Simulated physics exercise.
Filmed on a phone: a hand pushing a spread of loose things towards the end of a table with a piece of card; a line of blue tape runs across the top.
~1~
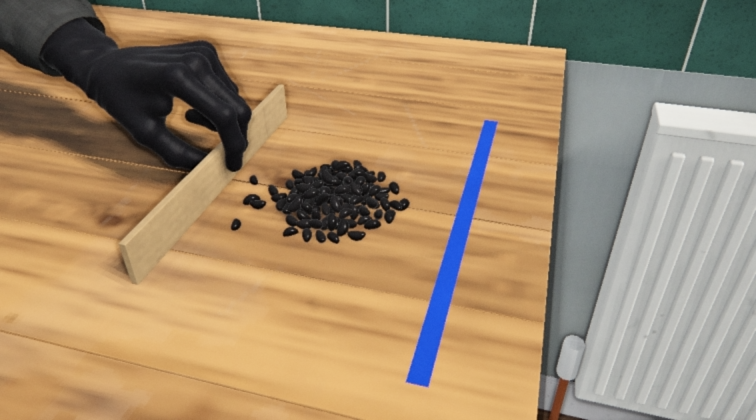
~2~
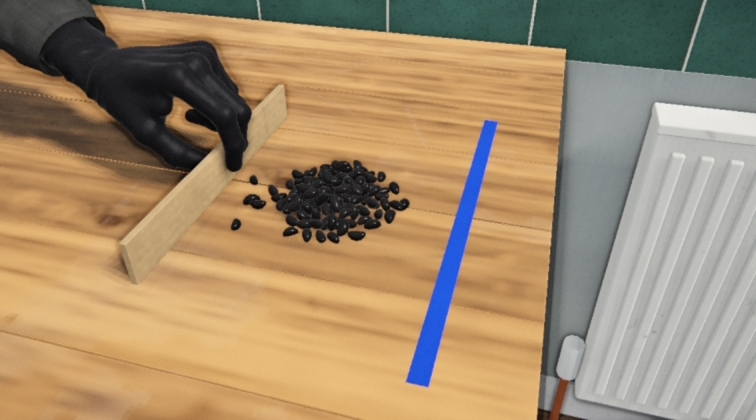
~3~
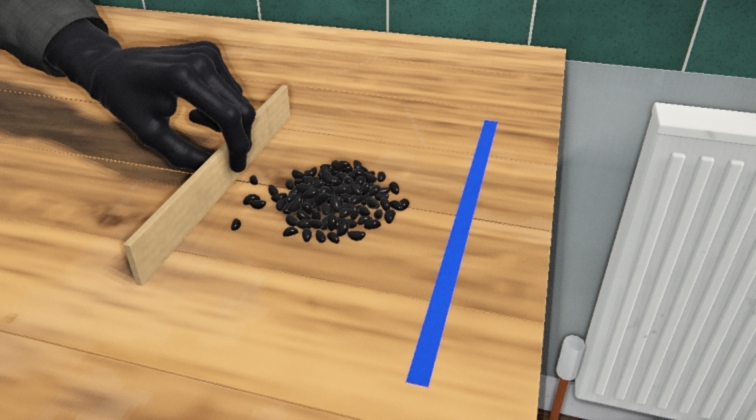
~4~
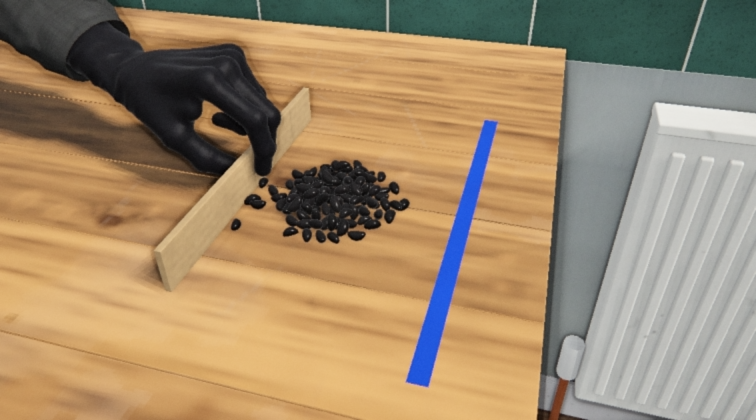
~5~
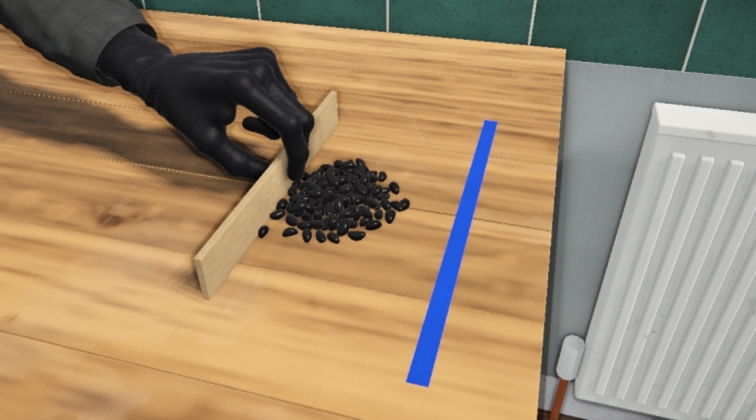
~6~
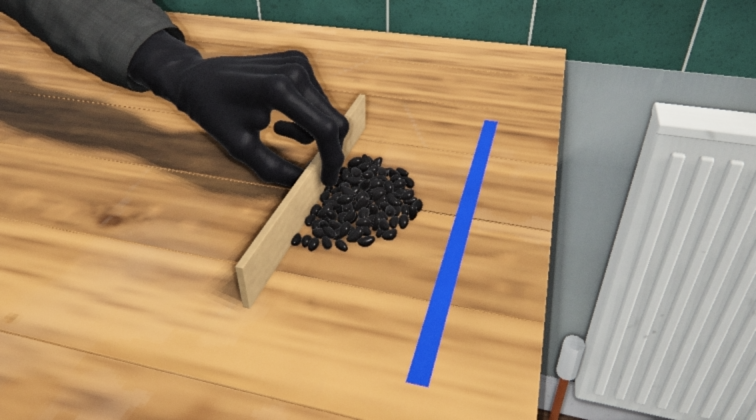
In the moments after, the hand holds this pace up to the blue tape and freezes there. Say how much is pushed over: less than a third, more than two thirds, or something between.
The part that falls is less than a third.
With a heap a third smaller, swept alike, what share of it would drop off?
It comes to 0 per cent or so.
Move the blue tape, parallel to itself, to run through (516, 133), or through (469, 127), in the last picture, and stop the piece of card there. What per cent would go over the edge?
The first gives 60 %, the second 0 %.
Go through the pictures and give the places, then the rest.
In the first frame, piece of card near (144, 246), at rest; blue tape near (489, 130), about a palm's width from the edge; edge at (551, 238); the heap near (333, 195), black beans.
In the second frame, piece of card near (144, 246), at rest.
In the third frame, piece of card near (149, 247); the heap near (333, 195).
In the fourth frame, piece of card near (178, 252).
In the fifth frame, piece of card near (216, 260); the heap near (338, 195), a little pushed along.
In the sixth frame, piece of card near (255, 267); blue tape near (489, 130); edge at (551, 238); the heap near (363, 197), the whole lot pushed along.
Shortly afterwards, piece of card still moving, near (397, 174); heap all on the table, its front near (489, 226).
Next, piece of card stopped at the blue tape; heap a little over the edge.
Some moments later, piece of card stopped at the blue tape; heap near a quarter over the edge.
In the end, piece of card stopped at the blue tape; heap near a quarter over the edge.
